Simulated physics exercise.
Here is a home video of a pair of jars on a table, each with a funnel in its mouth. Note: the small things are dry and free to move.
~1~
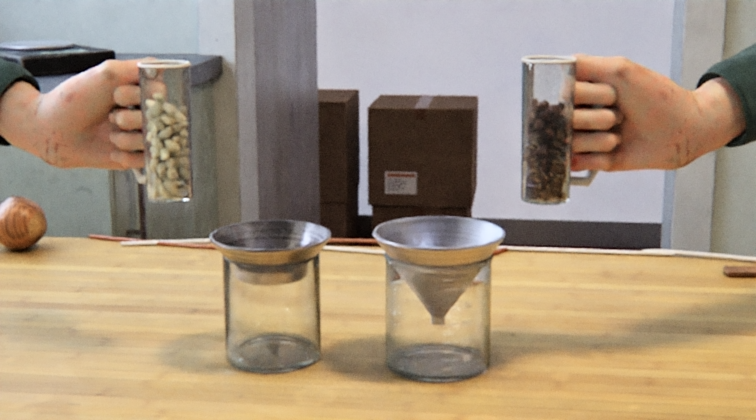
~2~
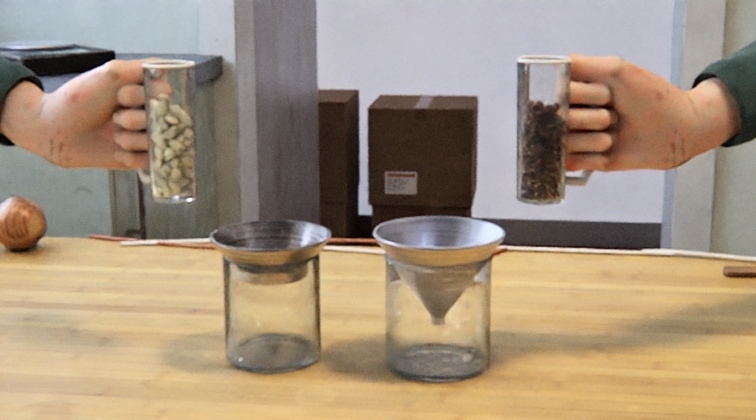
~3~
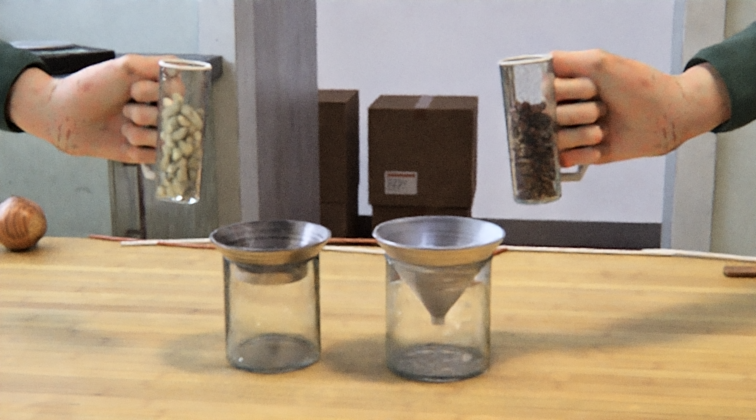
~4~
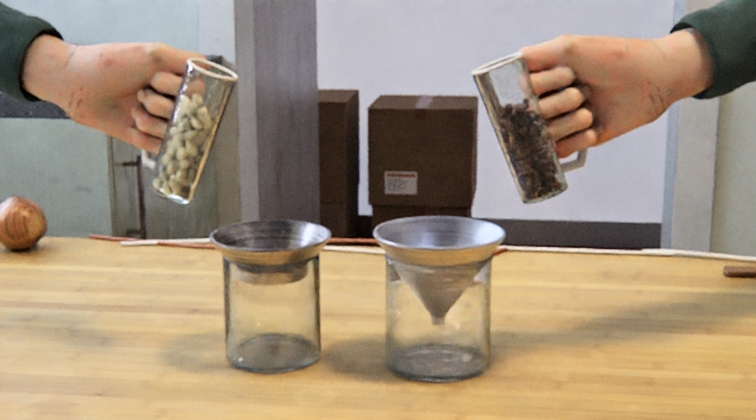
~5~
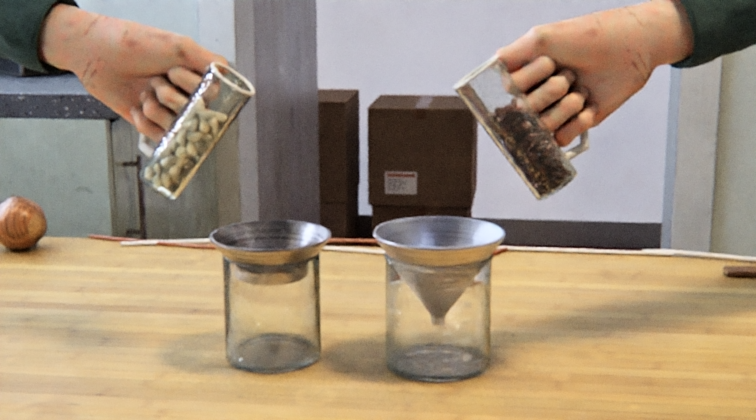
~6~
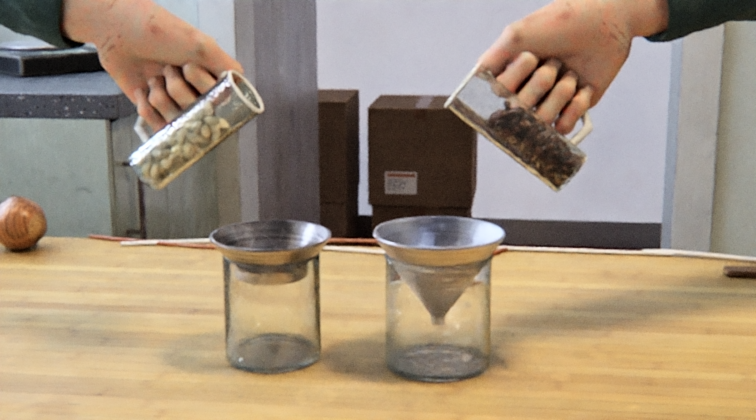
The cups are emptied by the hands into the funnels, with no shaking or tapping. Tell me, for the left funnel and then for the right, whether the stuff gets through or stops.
Left funnel: Gets through, right: Stops.
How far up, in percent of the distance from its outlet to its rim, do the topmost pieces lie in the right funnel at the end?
Roughly 80 percent.
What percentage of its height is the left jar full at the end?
Estimated value: Around 20 per cent.
Then, 0.38 s after the last picture, left, all still in the cup; right, all still in the cup.
Then, 0.72 s after the last picture, left, nearly all still in the cup, a stray few in or over the funnel; right, nearly all still in the cup, a stray few in or over the funnel.
Then, 1.01 s after the last picture, left, about half still in the cup, about a third in or over the funnel, about a quarter down in the jar; right, about half still in the cup, about half in or over the funnel.
At rest, left, all down in the jar; right, all stuck in the funnel, none down in the jar.
